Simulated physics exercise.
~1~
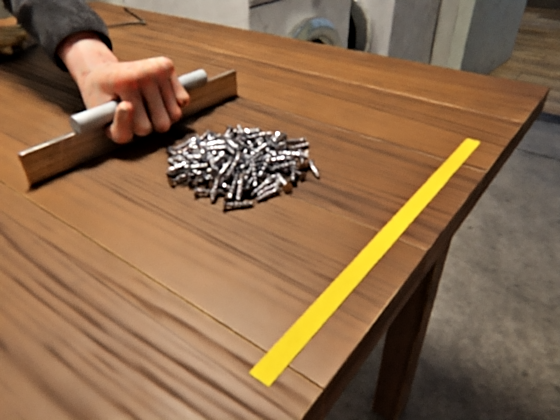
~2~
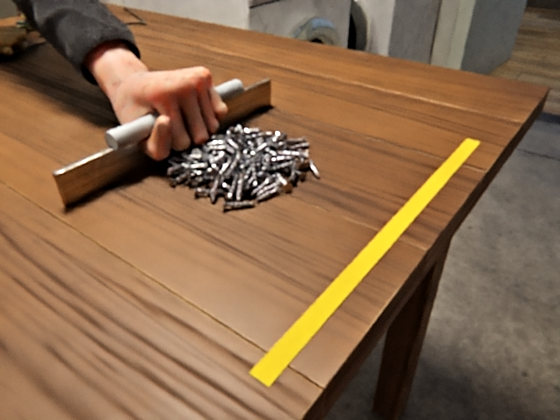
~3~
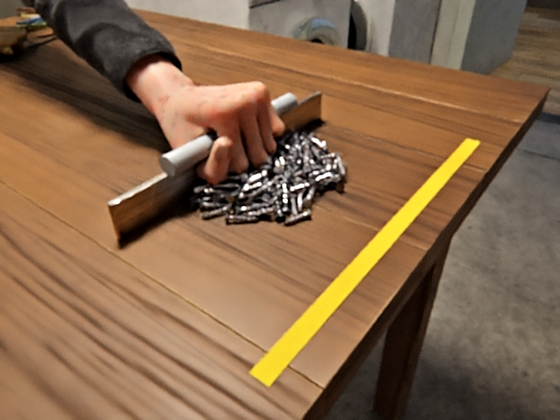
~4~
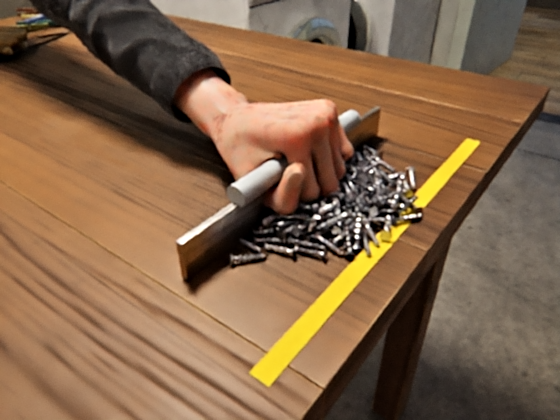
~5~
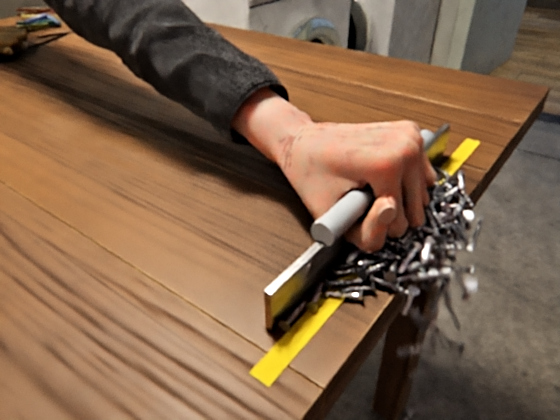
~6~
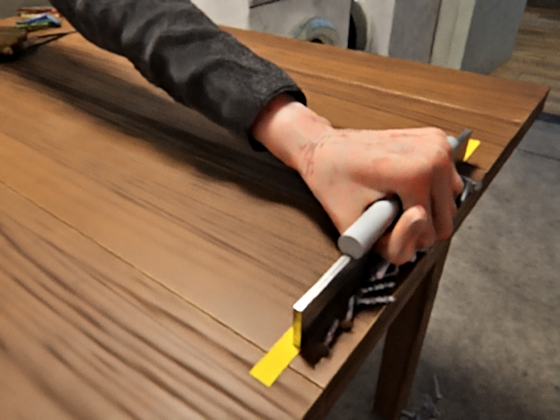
The video shows a hand pushing a heap of small metallic pieces rightward across a wooden table with a scraper. Near the edge, the scraper reaches a yellow tape strip as pieces spill off, ending at the tape with most of the heap over the edge.
